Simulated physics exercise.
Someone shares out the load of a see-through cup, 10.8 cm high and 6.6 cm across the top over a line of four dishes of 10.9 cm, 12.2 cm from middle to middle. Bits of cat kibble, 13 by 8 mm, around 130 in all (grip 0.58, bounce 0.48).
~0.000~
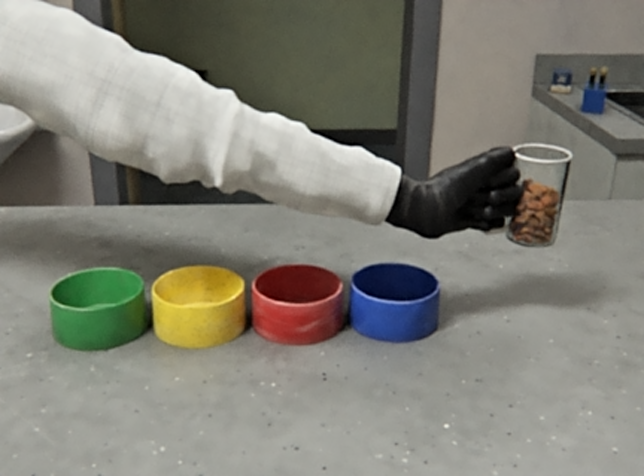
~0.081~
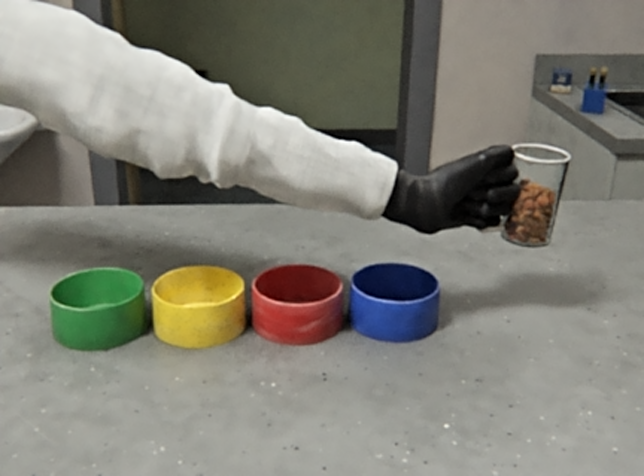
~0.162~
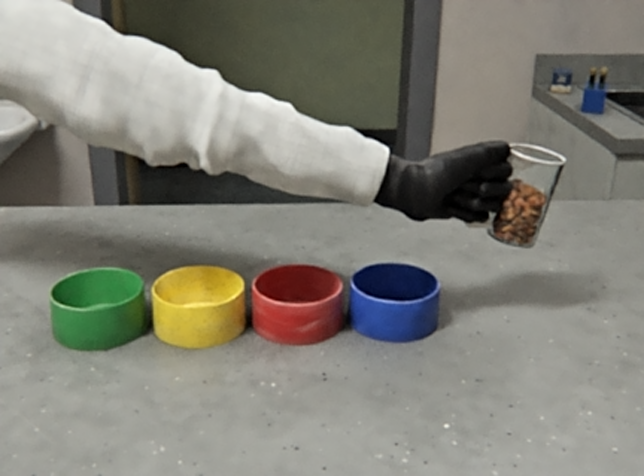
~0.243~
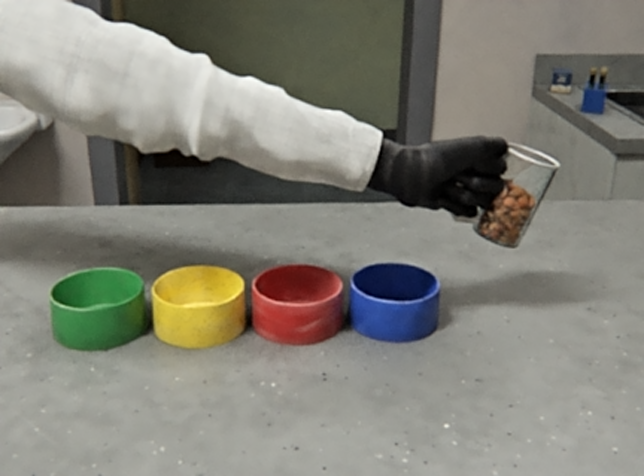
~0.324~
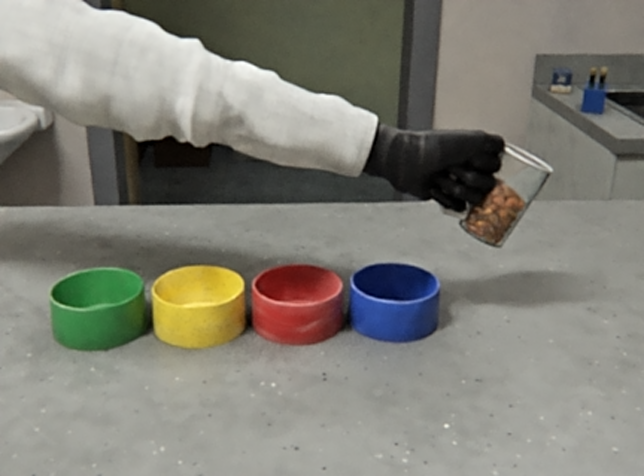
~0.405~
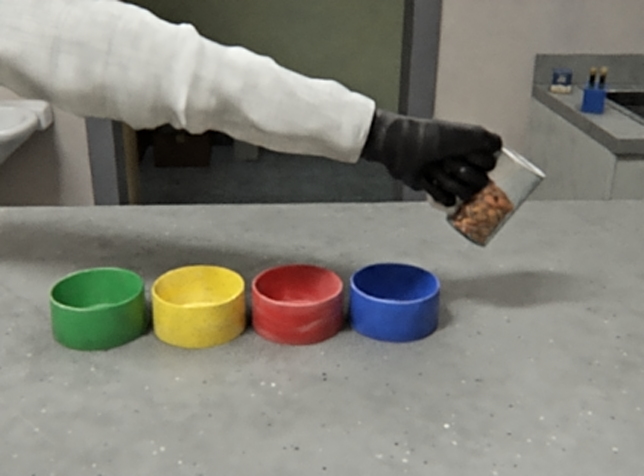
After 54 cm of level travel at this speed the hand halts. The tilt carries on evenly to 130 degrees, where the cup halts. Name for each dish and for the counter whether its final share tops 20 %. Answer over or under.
Red: Under, blue: Over, green: Under, yellow: Under, counter: Under.
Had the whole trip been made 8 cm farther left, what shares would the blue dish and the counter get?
Then: Blue 10; counter 10.
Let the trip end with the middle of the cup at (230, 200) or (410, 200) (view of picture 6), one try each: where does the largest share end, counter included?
The winner: Blue; counter.
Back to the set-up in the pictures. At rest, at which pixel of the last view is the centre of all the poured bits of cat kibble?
At about (393, 308).
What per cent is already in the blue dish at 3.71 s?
Some 100 per cent.
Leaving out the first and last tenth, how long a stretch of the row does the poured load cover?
Roughly 6 cm.
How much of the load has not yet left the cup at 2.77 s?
Some 0 per cent of the load.
Then, at 1.82 s, tilt 130 degrees; cup holds 0 %, blue 100 %.
After 2.77 s, tilt 130 degrees; cup holds 0 %, blue 100 %.
Then, at 3.71 s, tilt 130 degrees; cup holds 0 %, blue 100 %.
In the end, at 4.0 s, red 0 %, blue 100 %, green 0 %, yellow 0 %, counter 0 %.
